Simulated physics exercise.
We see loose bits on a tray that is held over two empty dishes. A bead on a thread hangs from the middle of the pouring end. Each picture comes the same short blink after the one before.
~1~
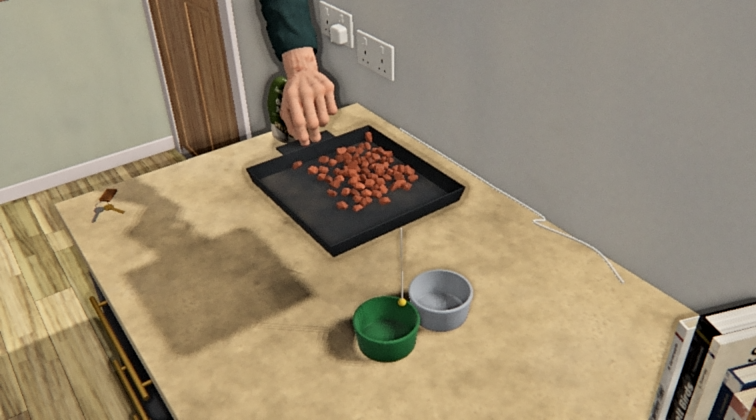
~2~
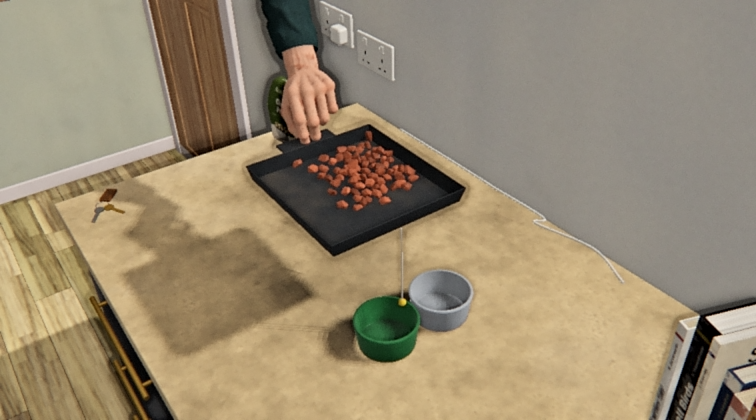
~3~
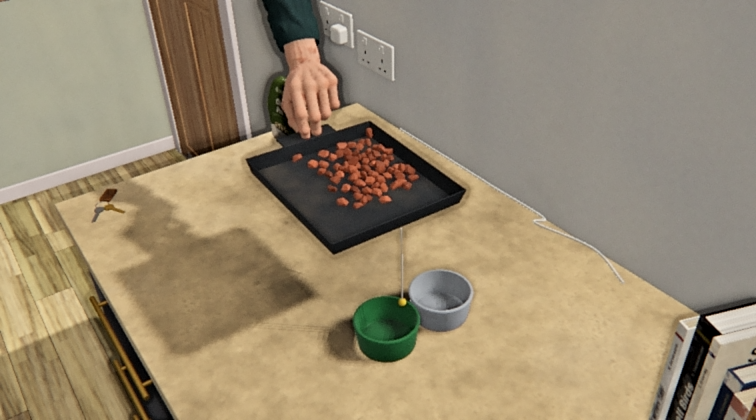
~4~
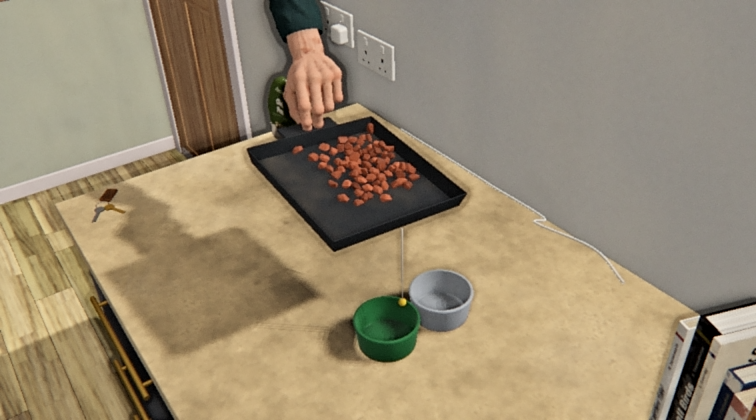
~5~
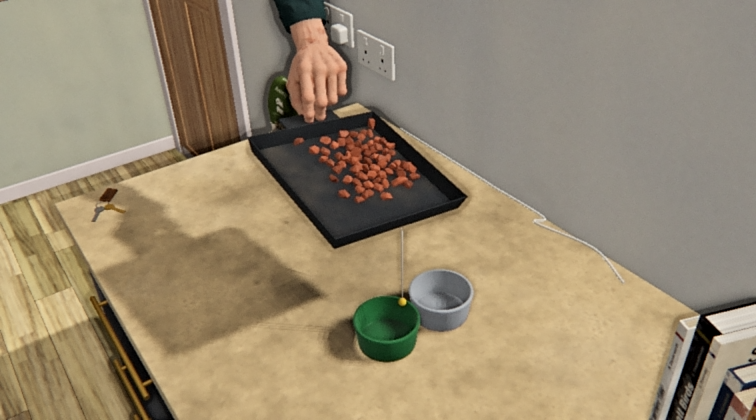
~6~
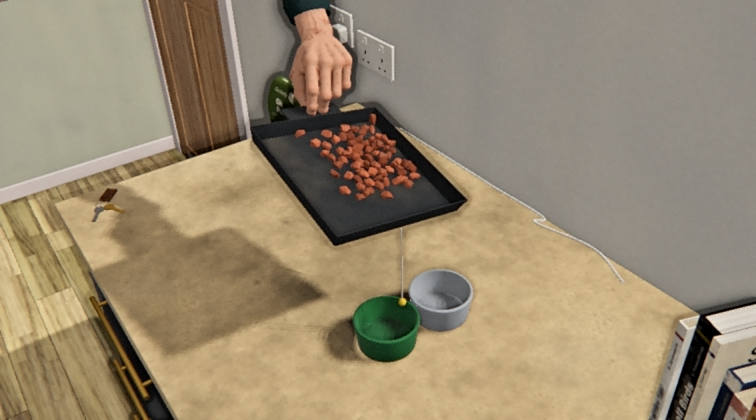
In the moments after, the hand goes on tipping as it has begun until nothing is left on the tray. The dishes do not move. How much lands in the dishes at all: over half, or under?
Together they catch over half.
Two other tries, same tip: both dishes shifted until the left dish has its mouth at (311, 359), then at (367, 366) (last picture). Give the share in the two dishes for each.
In turn 0 and 0 in a hundred.
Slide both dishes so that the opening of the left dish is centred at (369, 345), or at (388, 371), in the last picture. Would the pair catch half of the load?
One: Less than half. Two: Under half.
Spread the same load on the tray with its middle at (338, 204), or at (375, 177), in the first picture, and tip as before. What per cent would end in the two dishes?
First some 90, then 80 per cent.
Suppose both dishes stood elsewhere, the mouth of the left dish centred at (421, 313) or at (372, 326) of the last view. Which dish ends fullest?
First the dish on the right, then right.
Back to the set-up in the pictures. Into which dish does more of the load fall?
That is the right one.
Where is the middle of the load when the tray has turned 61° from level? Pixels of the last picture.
Near (430, 195).
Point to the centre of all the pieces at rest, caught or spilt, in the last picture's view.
At about (447, 300).
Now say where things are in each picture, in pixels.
The first frame shows corners of the pouring end at (332, 242) and (460, 187), level; middle of the load at (365, 172), bits of crushed brick; left dish at (406, 346); right dish at (460, 316); bead on its thread at (402, 302).
The second frame shows corners of the pouring end at (333, 242) and (460, 187), level; middle of the load at (366, 172).
The third frame shows corners of the pouring end at (334, 240) and (461, 189), tipped barely, lowest at the right corner; middle of the load at (366, 169).
The fourth frame shows corners of the pouring end at (335, 238) and (462, 192), tipped a little, lowest at the right corner; middle of the load at (366, 165).
The fifth frame shows corners of the pouring end at (337, 235) and (462, 195), tipped a little, lowest at the right corner; middle of the load at (367, 162).
The sixth frame shows corners of the pouring end at (339, 233) and (462, 198), tipped clearly, lowest at the right corner; middle of the load at (368, 158); left dish at (406, 346); right dish at (460, 316).
Soon, tray tipped steeply; nearly all on the tray; a stray few in the air.
A while on, tray tipped right over; about half on the tray; about a quarter in the right dish; a small part outside both; a small part in the air.
Towards the end, tray tipped past a quarter turn; about two thirds in the right dish; about a third outside both.
Finally, tray tipped past a quarter turn; none in the left dish; about two thirds in the right dish; about a third outside both.
